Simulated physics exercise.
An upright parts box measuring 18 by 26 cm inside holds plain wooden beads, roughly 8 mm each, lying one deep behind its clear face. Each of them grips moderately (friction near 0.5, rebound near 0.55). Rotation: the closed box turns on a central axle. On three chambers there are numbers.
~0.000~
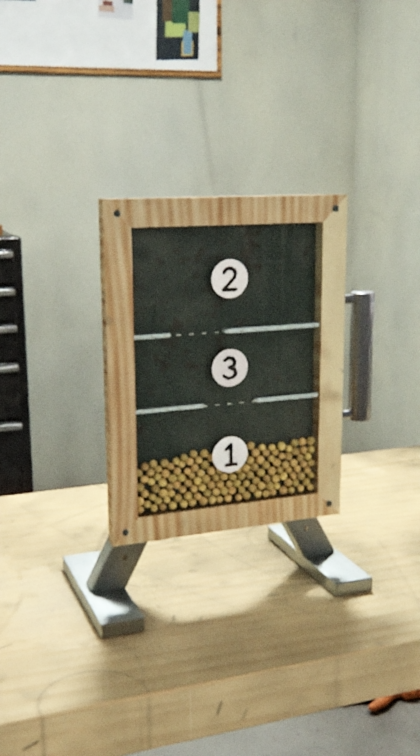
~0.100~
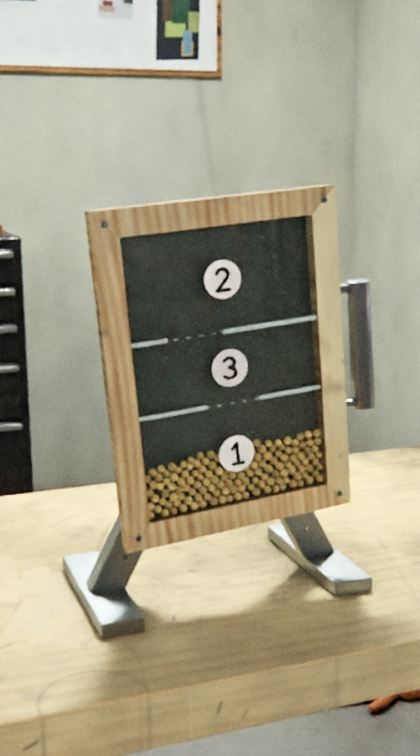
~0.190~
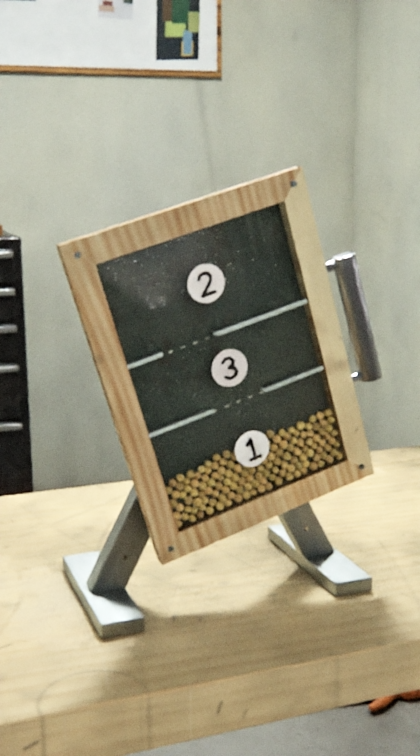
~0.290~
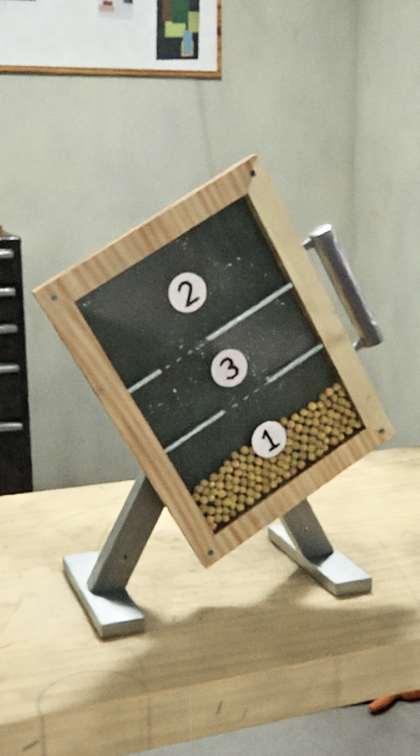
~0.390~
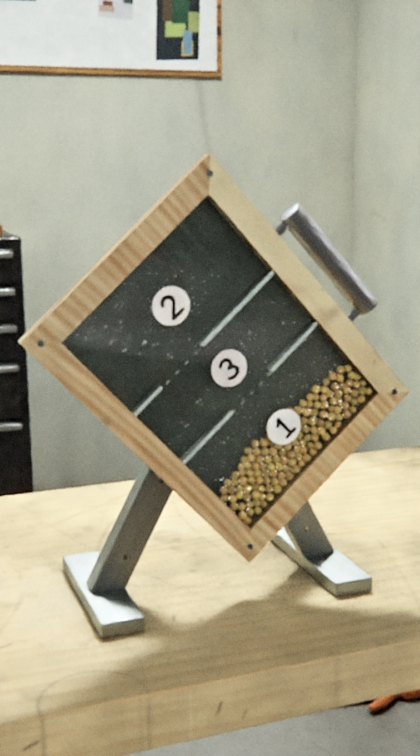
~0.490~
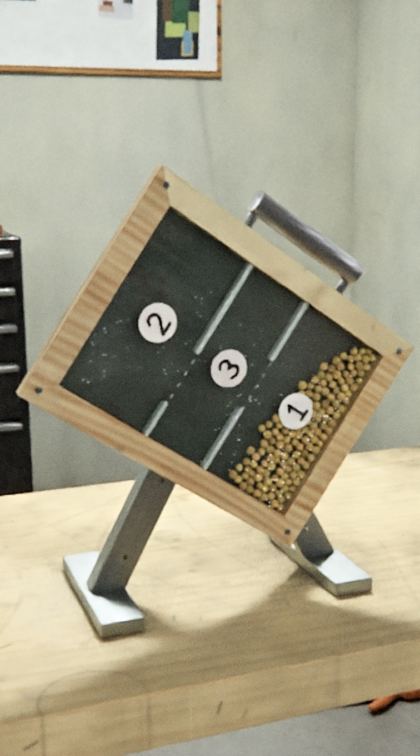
A wooden-framed box with three numbered chambers turned steadily anticlockwise on its metal stand, more than halfway onto its side, while the small tan beads inside shifted and stayed gathered in the chamber numbered one.
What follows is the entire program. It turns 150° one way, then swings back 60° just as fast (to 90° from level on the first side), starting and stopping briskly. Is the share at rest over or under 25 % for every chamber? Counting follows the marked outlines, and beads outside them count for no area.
No. 1: Over; no. 2: Over; no. 3: Under 25 %.
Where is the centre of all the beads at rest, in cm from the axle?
The middle sits around 1 cm right of it and 6 cm below it.
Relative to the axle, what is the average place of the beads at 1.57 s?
I'd put it near 4 centimetres to the right and 5 centimetres below.
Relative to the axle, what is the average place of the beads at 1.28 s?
Roughly 7 centimetres to the right and 3 centimetres above.
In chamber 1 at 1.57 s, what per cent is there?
Roughly 60 percent.
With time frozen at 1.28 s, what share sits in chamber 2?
Roughly 5 per cent.
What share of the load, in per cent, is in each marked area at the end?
Final shares - chamber 1: 60 %, chamber 2: 35 %, chamber 3: 10 %.
After 1.28 s, it stands 150° anticlockwise; the beads' middle is 7 cm right of and 3 cm above the centre; no. 1, 85 %, no. 2, 5 %, no. 3, 10 %.
After 1.57 s, it stands 121° anticlockwise; the beads' middle is 4 cm right of and 5 cm below the centre; no. 1, 60 %, no. 2, 35 %, no. 3, 10 %.
After 1.87 s, it stands 90° anticlockwise; the beads' middle is 1 cm right of and 6 cm below the centre; no. 1, 60 %, no. 2, 35 %, no. 3, 10 %.
At rest by 2.3 s, it stands 90° anticlockwise; no. 1, 60 %, no. 2, 35 %, no. 3, 10 %.
